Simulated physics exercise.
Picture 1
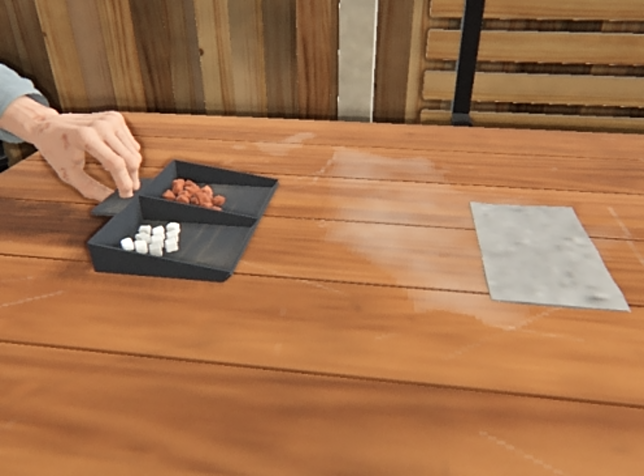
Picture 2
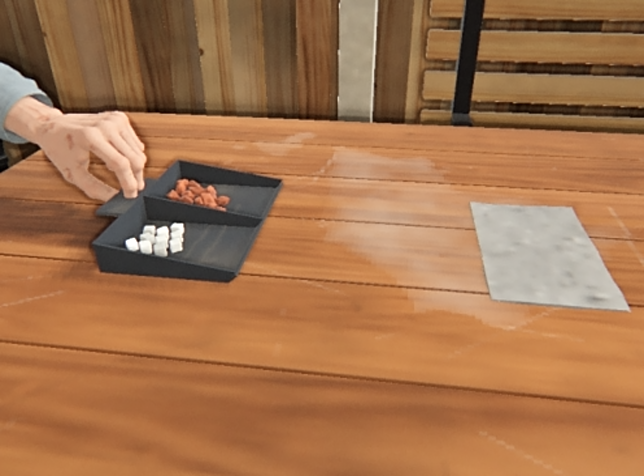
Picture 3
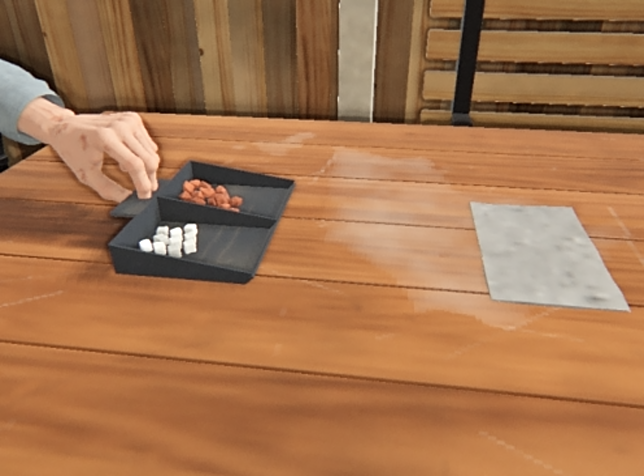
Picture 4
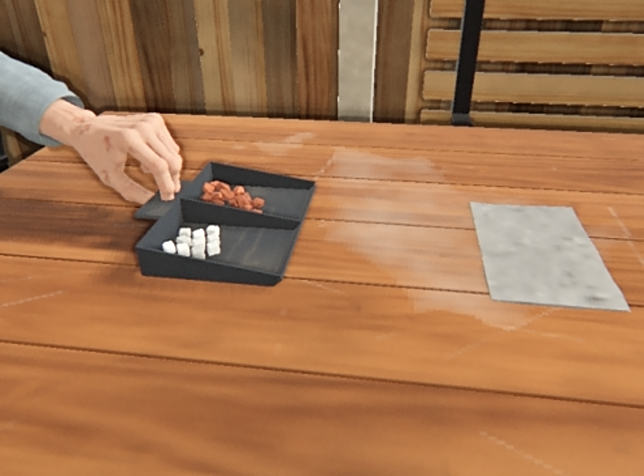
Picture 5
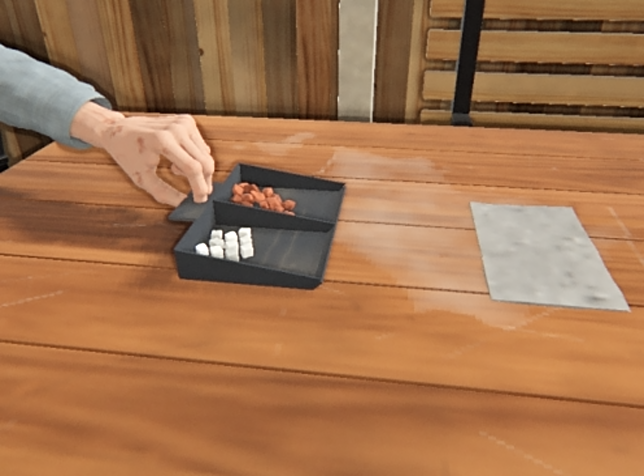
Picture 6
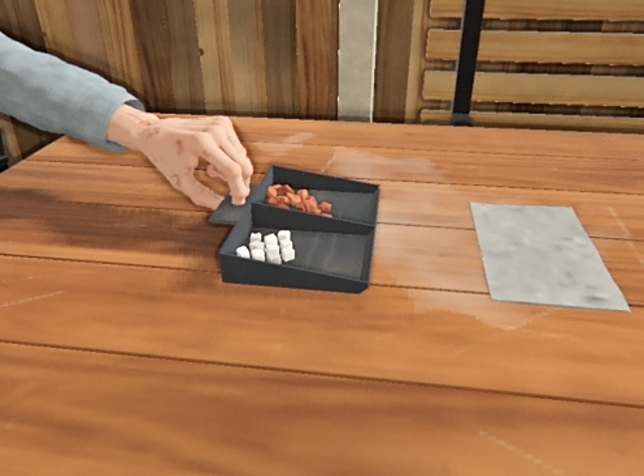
At the start, a hand grips the left end of a dark two-part tray holding white cubes in the nearer part and reddish bits in the farther one, on a wooden table. The hand pushes the tray rightward, barely at first, then in larger shifts, narrowing the gap to a flat grey slab.
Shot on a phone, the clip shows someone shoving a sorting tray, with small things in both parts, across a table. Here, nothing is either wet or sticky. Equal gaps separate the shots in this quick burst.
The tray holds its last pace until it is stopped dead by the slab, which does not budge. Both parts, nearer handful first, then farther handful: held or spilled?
Nearer handful: Held; farther handful: Held.
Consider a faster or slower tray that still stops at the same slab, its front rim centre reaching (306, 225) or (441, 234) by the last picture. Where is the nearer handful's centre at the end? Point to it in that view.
It would come to rest near (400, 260) the first time and near (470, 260) the second.
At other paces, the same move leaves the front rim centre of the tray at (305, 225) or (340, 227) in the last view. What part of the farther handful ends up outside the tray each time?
Try 1: Around 0 percent; try 2: Around 0 percent.
Then, 0.07 s after the last picture, tray still sliding, front rim near (424, 233); nearer handful all inside; farther handful all inside.
Then, 0.25 s after the last picture, tray stopped at the slab; nearer handful all inside, moved towards the front rim; farther handful all inside, moved towards the front rim.
At rest, tray stopped at the slab; nearer handful all inside, moved towards the front rim; farther handful all inside, moved towards the front rim.
